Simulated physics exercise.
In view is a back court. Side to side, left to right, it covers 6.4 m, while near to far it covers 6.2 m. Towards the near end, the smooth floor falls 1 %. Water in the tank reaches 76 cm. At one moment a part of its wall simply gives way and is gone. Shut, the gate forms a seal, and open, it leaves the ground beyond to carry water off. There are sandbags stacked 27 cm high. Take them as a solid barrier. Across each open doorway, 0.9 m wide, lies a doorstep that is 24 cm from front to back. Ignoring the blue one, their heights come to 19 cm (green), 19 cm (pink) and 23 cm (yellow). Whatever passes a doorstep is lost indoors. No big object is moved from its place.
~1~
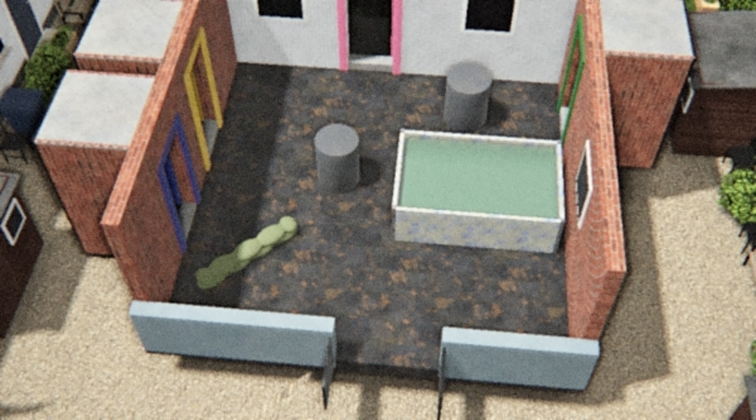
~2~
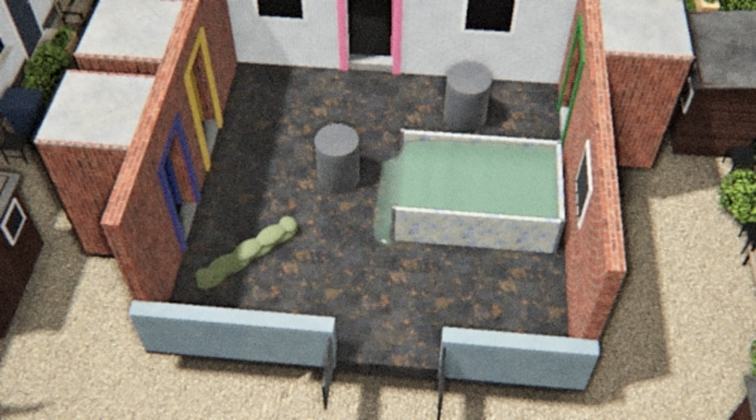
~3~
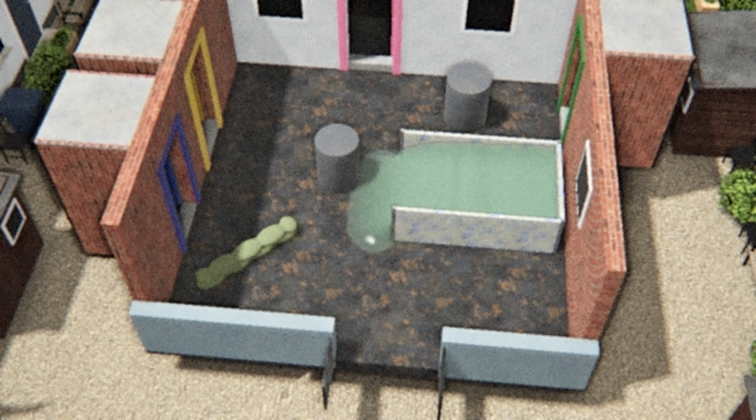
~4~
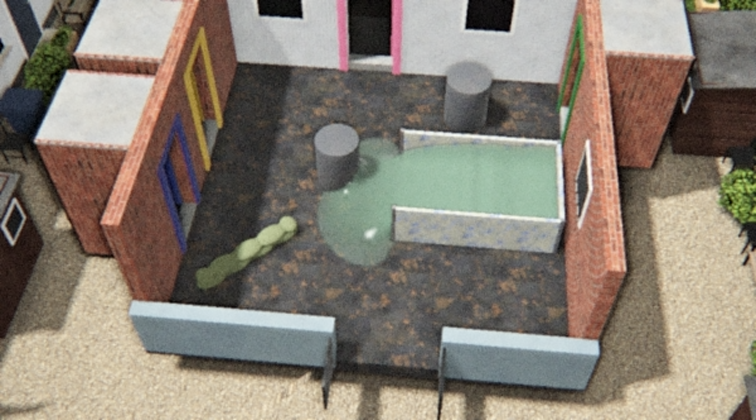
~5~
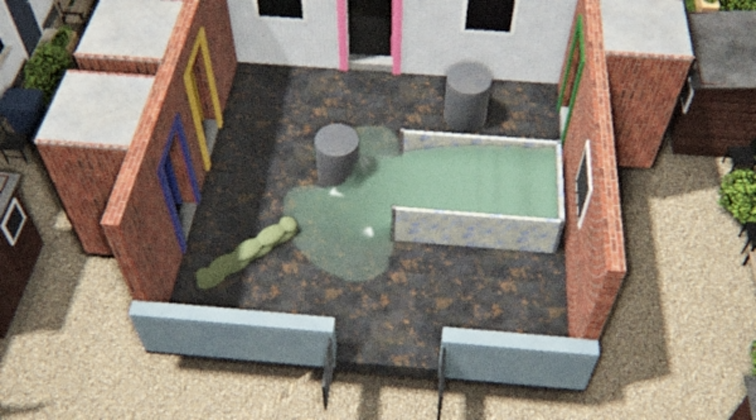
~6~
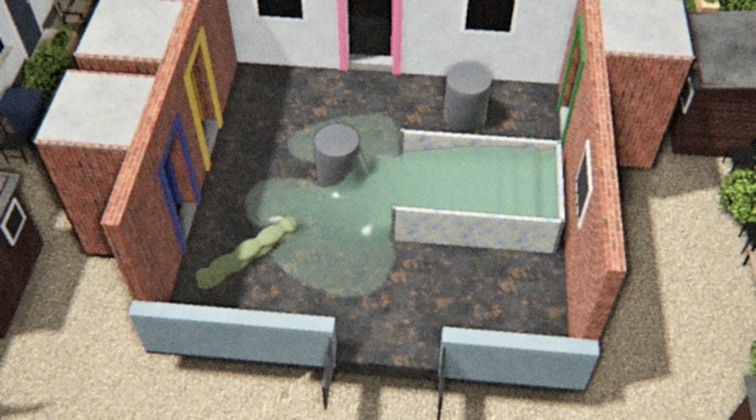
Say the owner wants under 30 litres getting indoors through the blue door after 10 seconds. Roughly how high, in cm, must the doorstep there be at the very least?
At the very least some 21 cm.
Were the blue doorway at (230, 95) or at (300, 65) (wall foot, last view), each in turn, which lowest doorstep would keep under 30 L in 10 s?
In turn: About 18 cm, about 13.5 cm.
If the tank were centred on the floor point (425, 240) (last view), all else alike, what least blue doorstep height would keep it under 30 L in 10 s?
You'd need some 25 cm.
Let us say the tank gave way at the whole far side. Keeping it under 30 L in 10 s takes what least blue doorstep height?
Then something near 14.5 cm.
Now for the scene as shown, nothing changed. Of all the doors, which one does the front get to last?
The answer is the green door.
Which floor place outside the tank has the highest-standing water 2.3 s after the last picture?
Check close to (162, 331).
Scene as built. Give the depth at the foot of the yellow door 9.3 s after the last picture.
5.5 cm.
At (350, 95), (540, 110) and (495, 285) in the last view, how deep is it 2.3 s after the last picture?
Roughly 4, 0 and 0 centimetres.
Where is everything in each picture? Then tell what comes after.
In the first picture, still water, 76 cm deep, in the tank at (479, 177); the blue door at (180, 188) is dry.
In the second picture, water pours out at (400, 191) and has run 0.3 m, to (380, 236); about 10 cm deep outside, 76 cm at the back.
In the third picture, the front is at (355, 190), 0.8 m from the gap at (400, 192); 1.5 m2 of floor is wet, 76 cm left at the back.
In the fourth picture, the front is at (322, 220), 1.3 m from the gap at (399, 193); 2.6 m2 of floor is wet, 76 cm left at the back.
In the fifth picture, the gap is at (399, 193), the front 1.9 m out at (288, 218); the back of the tank holds 75 cm.
In the sixth picture, the front is at (251, 198), 2.6 m from the gap at (399, 193); 5.8 m2 of floor is wet, 68 cm left at the back; the blue door at (180, 188), 3.6 m from the gap, is still 1.1 m from the nearest water.
Then, 0.7 s after the last picture water covers 40 % of the floor, deepest (50 cm) near (365, 186); 11 cm at the blue door, 22 litres in over its 5 cm doorstep.
Then, 2.3 s after the last picture water covers 60 % of the floor, deepest (42 cm) near (162, 331); 18 cm at the blue door, 157 litres in over its 5 cm doorstep.
Then, 9.3 s after the last picture water covers 95 % of the floor, deepest (16 cm) near (471, 80); 9 cm at the blue door, 294 litres in over its 5 cm doorstep.
At the blue door as built, the water peaked near 21 cm, 2.5 s after the last picture.
Run again over the same 10 s with other heights there, 45 litres in over 19.5 cm, 7 litres over 26.5 cm. The limit of 30 litres is kept from about 21 cm up.
